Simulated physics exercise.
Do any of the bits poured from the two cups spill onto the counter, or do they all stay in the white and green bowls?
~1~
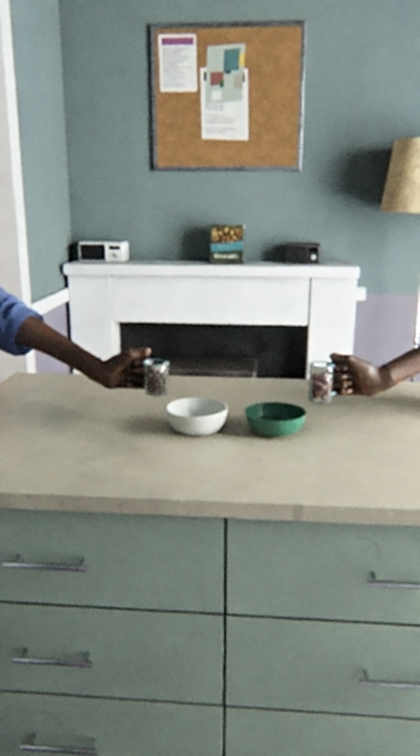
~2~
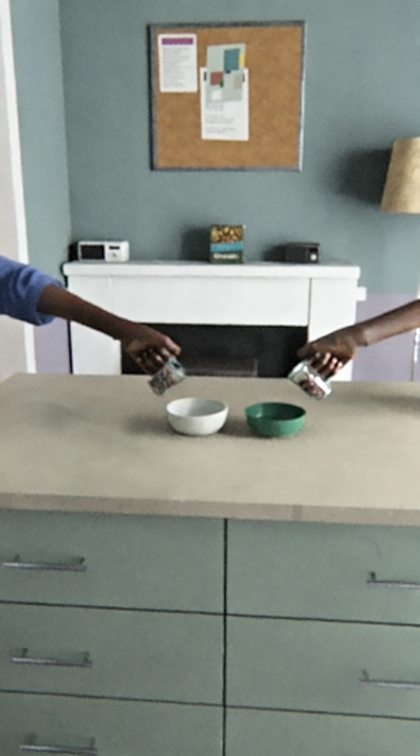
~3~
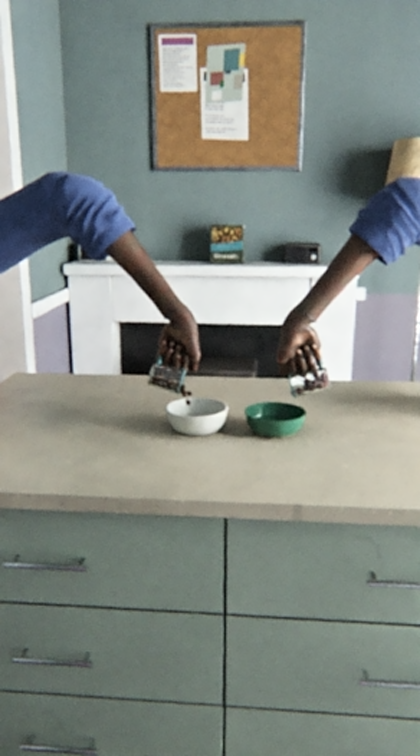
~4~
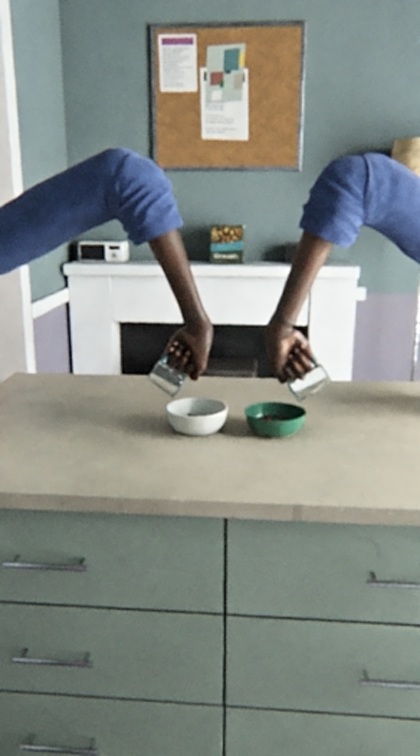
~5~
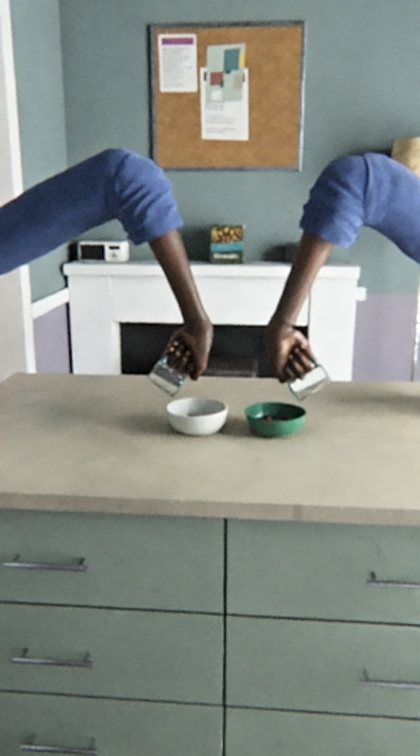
They all stay in the bowls. The white bowl on the left and the green bowl on the right each catch everything poured from the cup above, and nothing lands on the counter.
